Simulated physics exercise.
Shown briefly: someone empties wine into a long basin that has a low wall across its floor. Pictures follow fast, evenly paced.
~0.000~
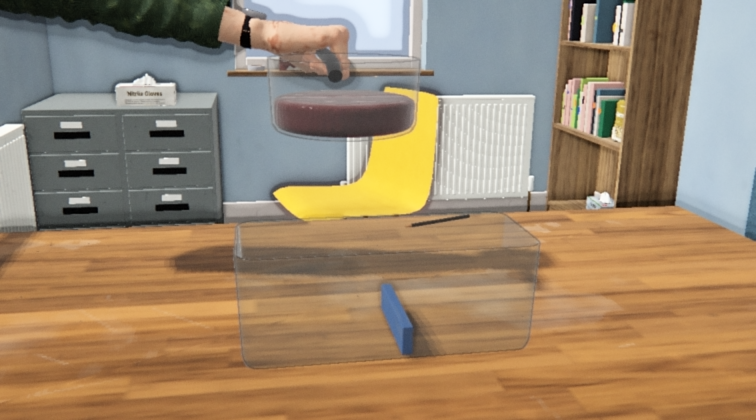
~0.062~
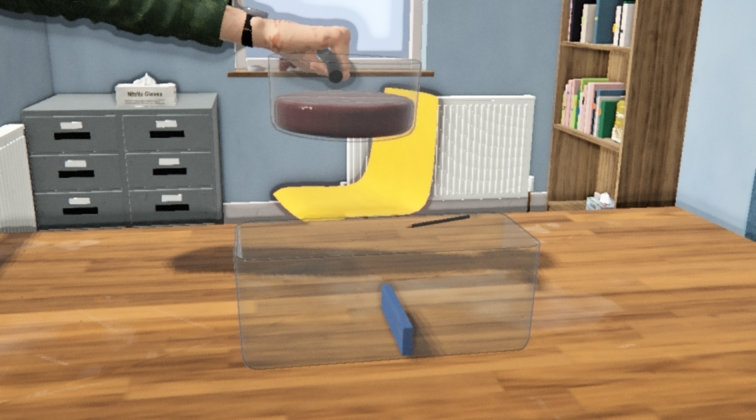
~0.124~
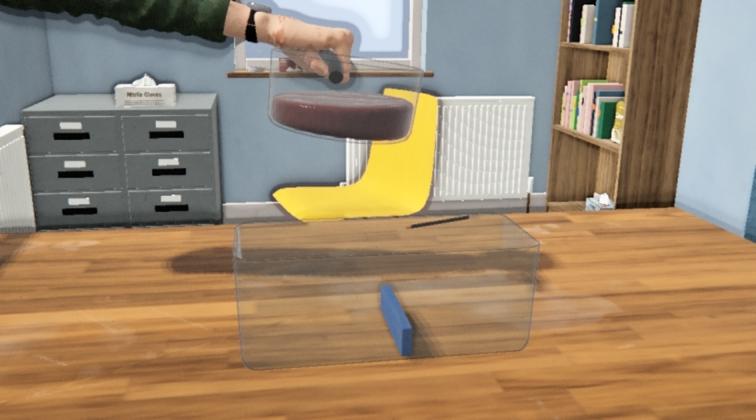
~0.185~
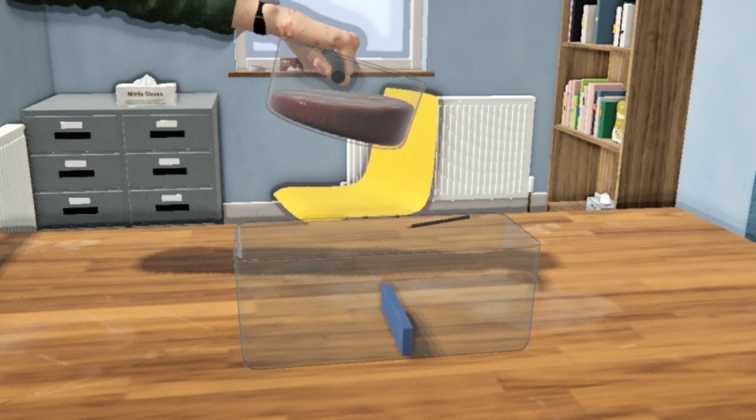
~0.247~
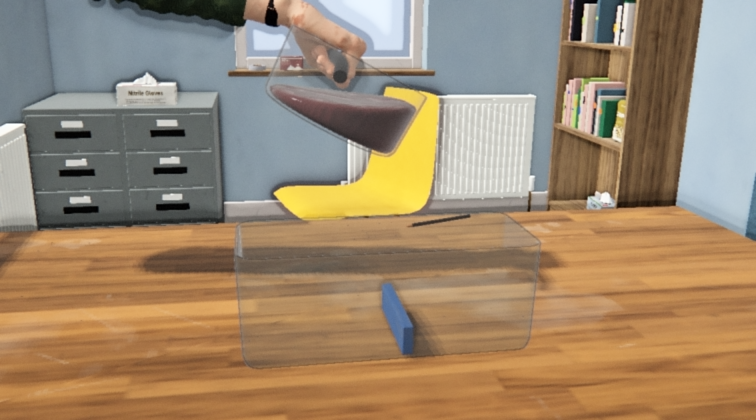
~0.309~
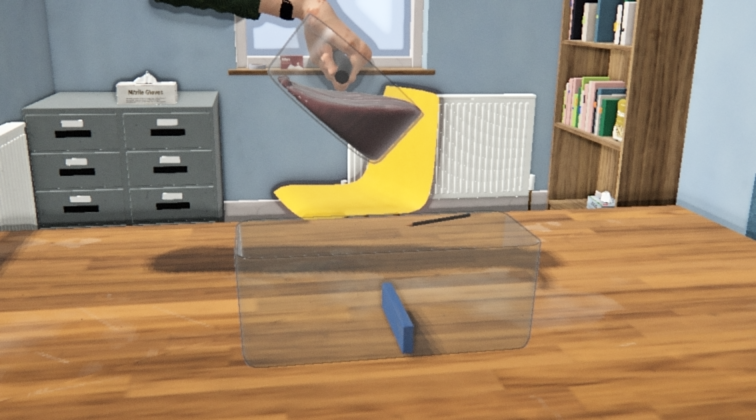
A hand held a clear container of dark red wine above a long see-through basin with a low blue wall inside, then tilted it steadily down to the right, the wine slanting toward that side.
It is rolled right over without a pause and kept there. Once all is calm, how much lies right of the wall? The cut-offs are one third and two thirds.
Past two thirds.
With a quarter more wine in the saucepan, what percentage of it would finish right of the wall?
75 per cent or so.
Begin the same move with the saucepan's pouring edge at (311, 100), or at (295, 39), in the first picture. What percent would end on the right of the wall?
One after the other: 15 %, 15 %.
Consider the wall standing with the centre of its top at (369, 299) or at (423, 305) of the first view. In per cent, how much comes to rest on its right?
Note - case one near 90 %, case two near 50 %.
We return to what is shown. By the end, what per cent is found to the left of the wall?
Share approx. 15 %.
A moment on, the saucepan is tipped on its side and 26 per cent is still to pour, 0 is left of the wall and 38 right of it.
Next, the saucepan is tipped right over and 5 per cent is still to pour, 11 is left of the wall and 72 right of it.
Then the saucepan is tipped right over and 0 per cent is still to pour, 12 is left of the wall and 85 right of it.
Later the saucepan is tipped right over and 0 per cent is still to pour, 13 is left of the wall and 86 right of it.
In the end 13 per cent lies left of the wall, 86 right of it and 2 outside.
